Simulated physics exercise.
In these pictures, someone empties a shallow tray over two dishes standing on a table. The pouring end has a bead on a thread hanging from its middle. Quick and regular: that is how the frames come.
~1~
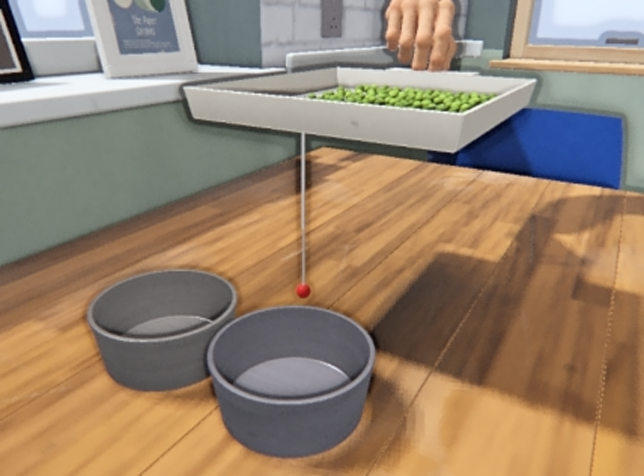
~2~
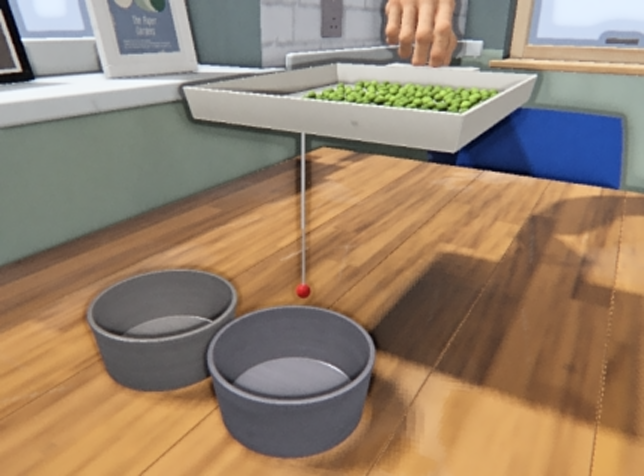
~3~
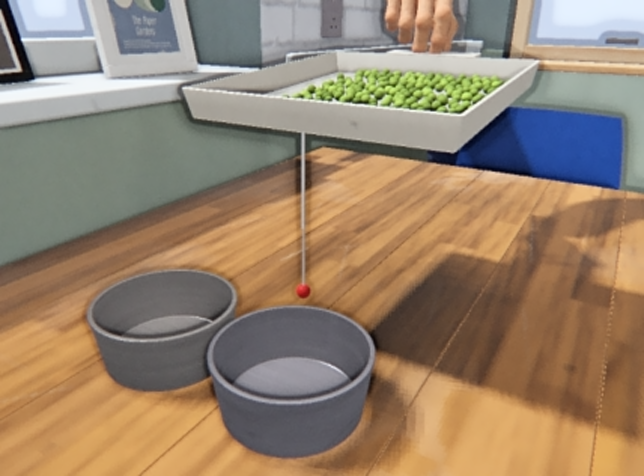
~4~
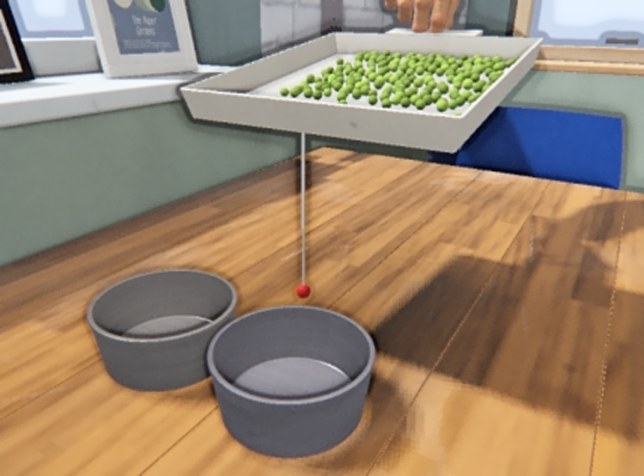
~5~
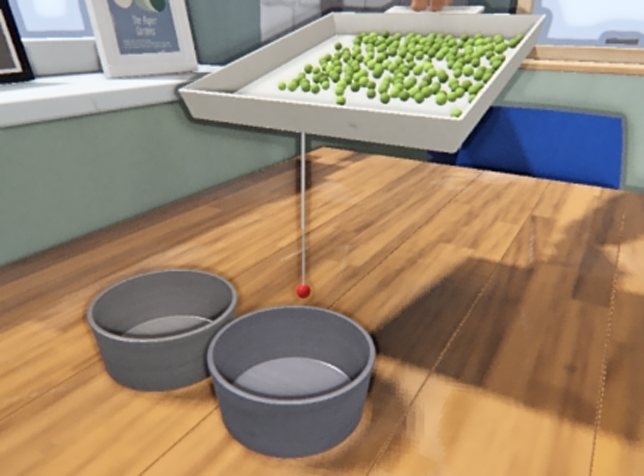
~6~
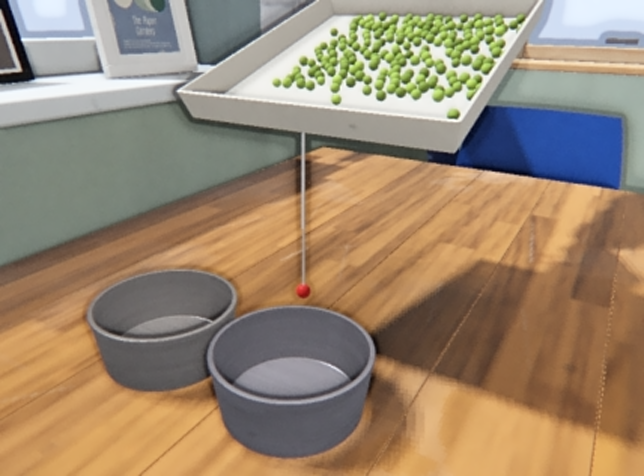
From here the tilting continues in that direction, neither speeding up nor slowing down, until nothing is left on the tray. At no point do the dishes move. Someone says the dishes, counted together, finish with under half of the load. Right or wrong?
Wrong, they hold over half.
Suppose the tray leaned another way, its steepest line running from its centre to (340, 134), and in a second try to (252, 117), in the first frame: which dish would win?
The right-side dish first and the left-side dish second.
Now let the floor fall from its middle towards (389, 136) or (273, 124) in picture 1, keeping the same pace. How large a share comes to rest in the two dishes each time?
First heading 10 %, second heading 90 %.
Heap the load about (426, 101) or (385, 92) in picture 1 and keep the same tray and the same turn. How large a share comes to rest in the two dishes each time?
First about 60, then 80 per cent.
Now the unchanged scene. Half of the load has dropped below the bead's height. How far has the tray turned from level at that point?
The angle is around 110°.
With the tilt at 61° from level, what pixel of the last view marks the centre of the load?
Somewhere about (323, 111).
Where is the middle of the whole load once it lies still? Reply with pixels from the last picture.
I'd say the middle ends up at about (271, 406).
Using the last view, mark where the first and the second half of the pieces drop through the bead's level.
The opening part goes through (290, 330); what follows goes through (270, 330).
Just after the last frame, tray tipped steeply; almost all on the tray; about a tenth in the air.
A moment on, tray tipped right over; the larger part on the tray; just a few in the right dish; just a few in the left dish; about a tenth outside both; about a tenth in the air.
Further on, tray tipped past a quarter turn; roughly two thirds in the right dish; roughly a quarter in the left dish; roughly a quarter outside both.
When it is over, tray tipped past a quarter turn; roughly two thirds in the right dish; roughly a quarter in the left dish; roughly a quarter outside both.
